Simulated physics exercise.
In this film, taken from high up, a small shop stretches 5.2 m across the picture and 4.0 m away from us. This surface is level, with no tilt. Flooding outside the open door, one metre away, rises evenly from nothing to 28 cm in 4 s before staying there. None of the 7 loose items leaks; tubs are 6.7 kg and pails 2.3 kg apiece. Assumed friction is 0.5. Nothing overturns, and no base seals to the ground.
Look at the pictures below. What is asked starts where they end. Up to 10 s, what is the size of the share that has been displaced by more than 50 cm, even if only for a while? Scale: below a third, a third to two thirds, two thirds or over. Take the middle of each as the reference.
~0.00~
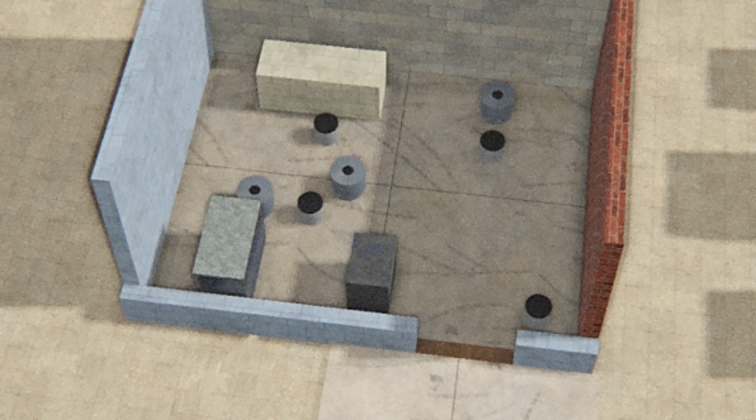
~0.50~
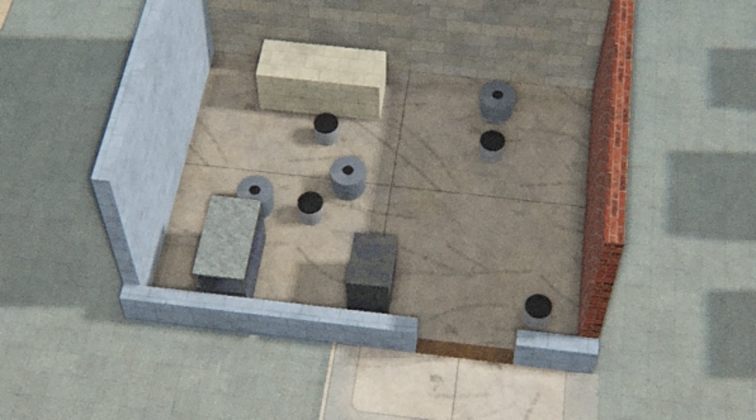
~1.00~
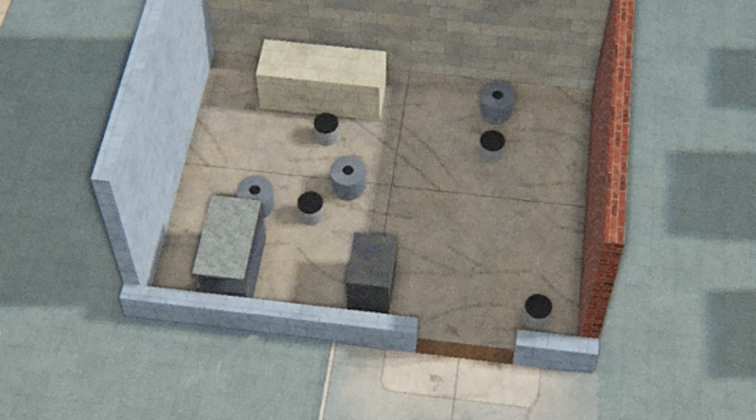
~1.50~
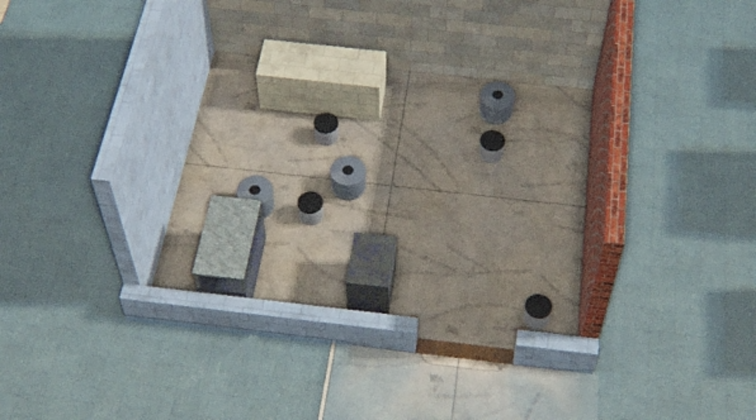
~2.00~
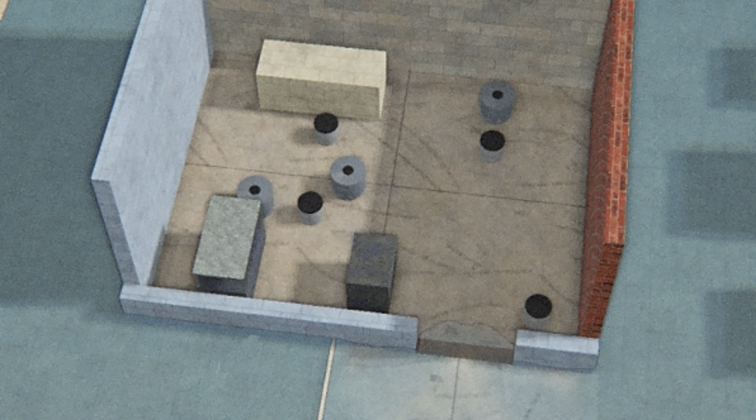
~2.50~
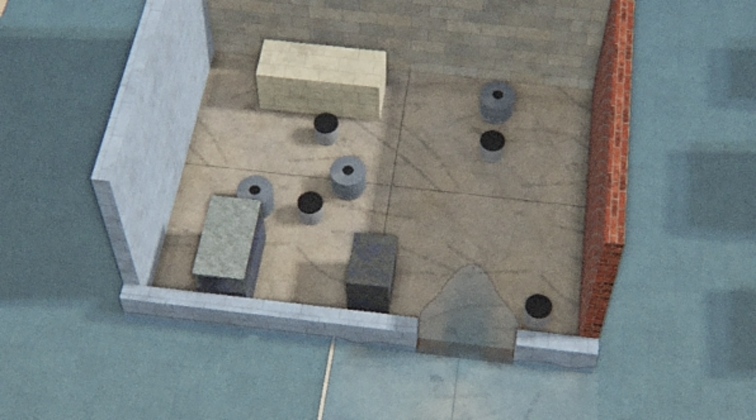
On that scale, a third to two thirds.
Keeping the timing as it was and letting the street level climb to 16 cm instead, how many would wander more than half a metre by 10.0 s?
Count under that change: 0.
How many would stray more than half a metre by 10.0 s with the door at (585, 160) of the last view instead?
In that case the number is 6.
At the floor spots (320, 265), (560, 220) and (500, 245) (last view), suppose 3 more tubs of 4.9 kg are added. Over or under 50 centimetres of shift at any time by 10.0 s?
Order as asked - falls below the limit, exceeds the limit, exceeds the limit.
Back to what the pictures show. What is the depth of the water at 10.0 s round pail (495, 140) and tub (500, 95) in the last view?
About 16 and 14 cm.
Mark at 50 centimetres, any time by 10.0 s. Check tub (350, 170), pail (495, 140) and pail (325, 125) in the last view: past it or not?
Result, in order: Exceeded / exceeded / exceeded.
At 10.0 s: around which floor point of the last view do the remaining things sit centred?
Somewhere near (369, 199).
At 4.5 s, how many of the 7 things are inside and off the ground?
0 at that moment.
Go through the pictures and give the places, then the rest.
The first picture shows a tub at (348, 171), on the bottom; a tub at (498, 95) rests on the ground; 0.0 m2 under water; 0 of 7 have shifted.
The second picture shows a tub at (348, 171), on the bottom; a tub at (498, 95) rests on the ground; water covers 0.0 m2; 0 of 7 have shifted.
The third picture shows a tub at (348, 171), on the bottom; a tub at (498, 95), on the bottom; 0.0 m2 under water; 0 of 7 have shifted.
The fourth picture shows a tub at (348, 171) rests on the ground; a tub at (498, 95) rests on the ground; water covers 0.0 m2; 0 of 7 have shifted.
The fifth picture shows a tub at (348, 171), on the bottom; a tub at (498, 95) rests on the ground; 0.2 m2 under water; 0 of 7 have shifted.
The sixth picture shows a tub at (348, 171) rests on the ground; a tub at (498, 95), on the bottom; 0.8 m2 under water; 0 of 7 have shifted.
After 3.5 s 0 of 7 are over 50 cm from their spots; 0 afloat.
After 4.5 s 0 of 7 are over 50 cm from their spots; 0 afloat.
After 7.0 s 0 of 7 are over 50 cm from their spots; 2 afloat.
After 10.0 s 4 of 7 are over 50 cm from their spots, and 4 have been at some point; 4 afloat.
